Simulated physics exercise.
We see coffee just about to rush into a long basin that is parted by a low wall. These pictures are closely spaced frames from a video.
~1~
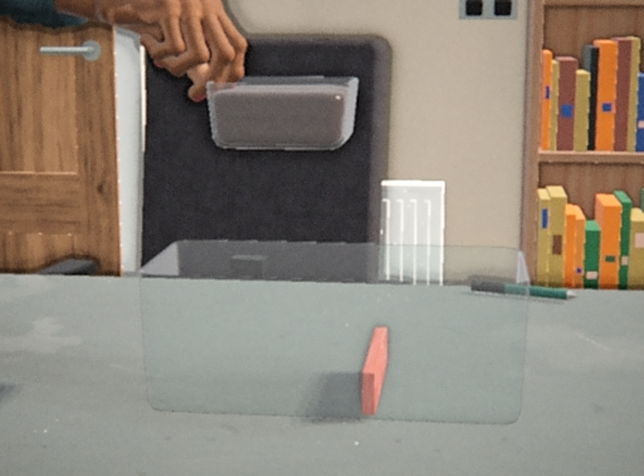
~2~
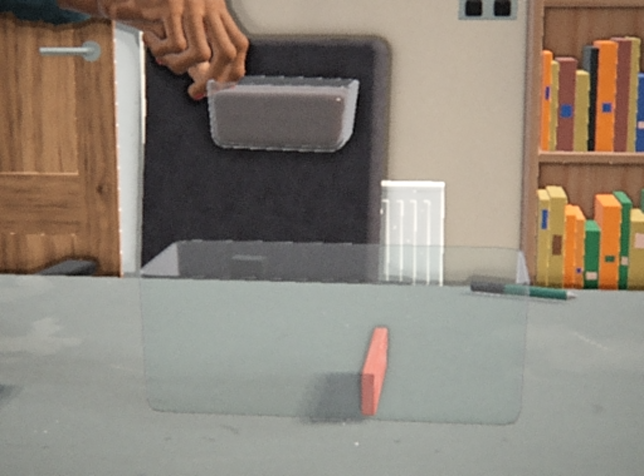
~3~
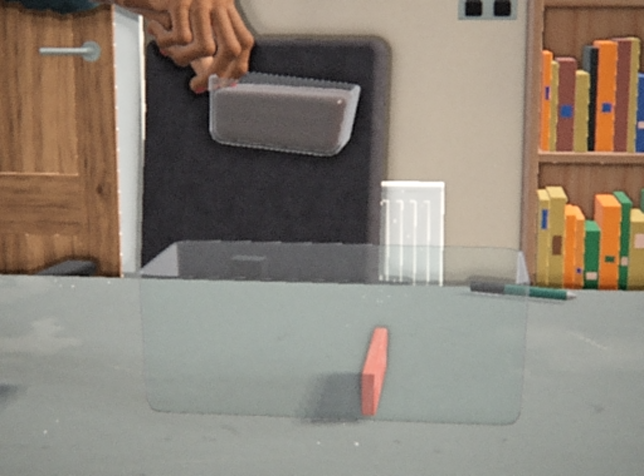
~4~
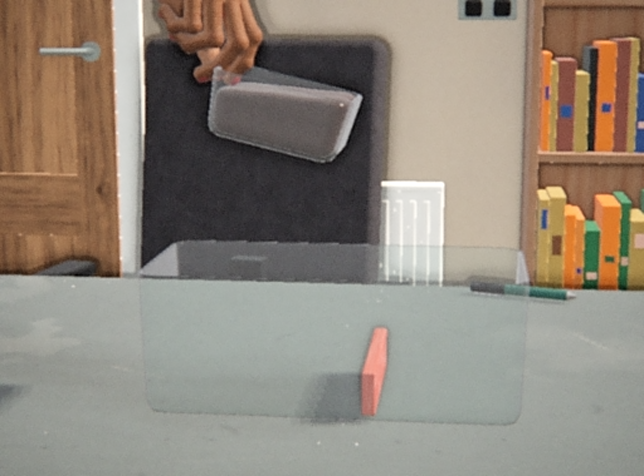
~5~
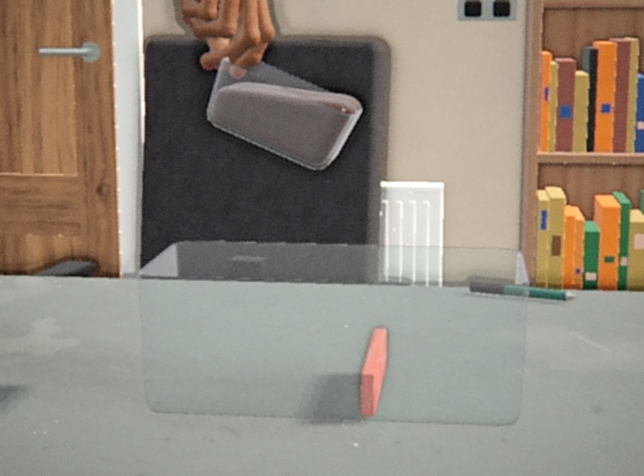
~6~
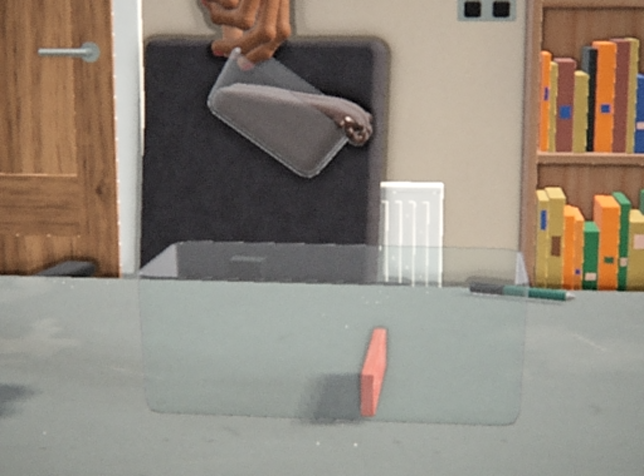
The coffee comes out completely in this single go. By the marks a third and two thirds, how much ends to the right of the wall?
I'd put the amount right of the wall over the two-thirds mark.
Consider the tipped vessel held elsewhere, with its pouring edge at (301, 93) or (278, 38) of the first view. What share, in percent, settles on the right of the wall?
Estimate, in order: 35 and 20 per cent.
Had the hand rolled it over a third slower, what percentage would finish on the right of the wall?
Somewhere near 75 percent.
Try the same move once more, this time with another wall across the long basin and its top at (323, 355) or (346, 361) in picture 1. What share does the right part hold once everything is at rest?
The first position gives around 85 percent, the second around 75 percent.
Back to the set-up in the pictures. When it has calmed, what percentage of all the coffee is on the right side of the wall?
About 75 per cent.
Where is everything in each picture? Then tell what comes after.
It leans 0°; its right rim is at (352, 84); the coffee meets the walls at (221, 91) and (350, 91); the long basin's rim runs from (159, 258) to (524, 267); the wall's top is at (375, 351), in the first frame.
It leans 2°; its right rim is at (353, 86); the coffee meets the walls at (222, 91) and (350, 92), in the second frame.
It leans 6°; its right rim is at (354, 92); the coffee meets the walls at (224, 89) and (352, 95), in the third frame.
It leans 14°; its right rim is at (356, 102); the coffee meets the walls at (225, 87) and (355, 97), in the fourth frame.
It leans 23°; its right rim is at (356, 114); the coffee meets the walls at (224, 89) and (355, 106); 3 per cent is over the edge, in the fifth frame.
It leans 35°; its right rim is at (354, 130); the coffee meets the walls at (223, 88) and (345, 112); 10 per cent is over the edge, in the sixth frame.
A moment on, the tilt is 101° and 7 per cent is still to pour, 1 is left of the wall and 56 right of it.
Next, the tilt is 113° and 0 per cent is still to pour, 18 is left of the wall and 77 right of it.
Then the tilt is 113° and 0 per cent is still to pour, 24 is left of the wall and 74 right of it.
Later the tilt is 113° and 0 per cent is still to pour, 25 is left of the wall and 74 right of it.
Finally, 25 per cent lies left of the wall, 74 right of it and 2 outside.
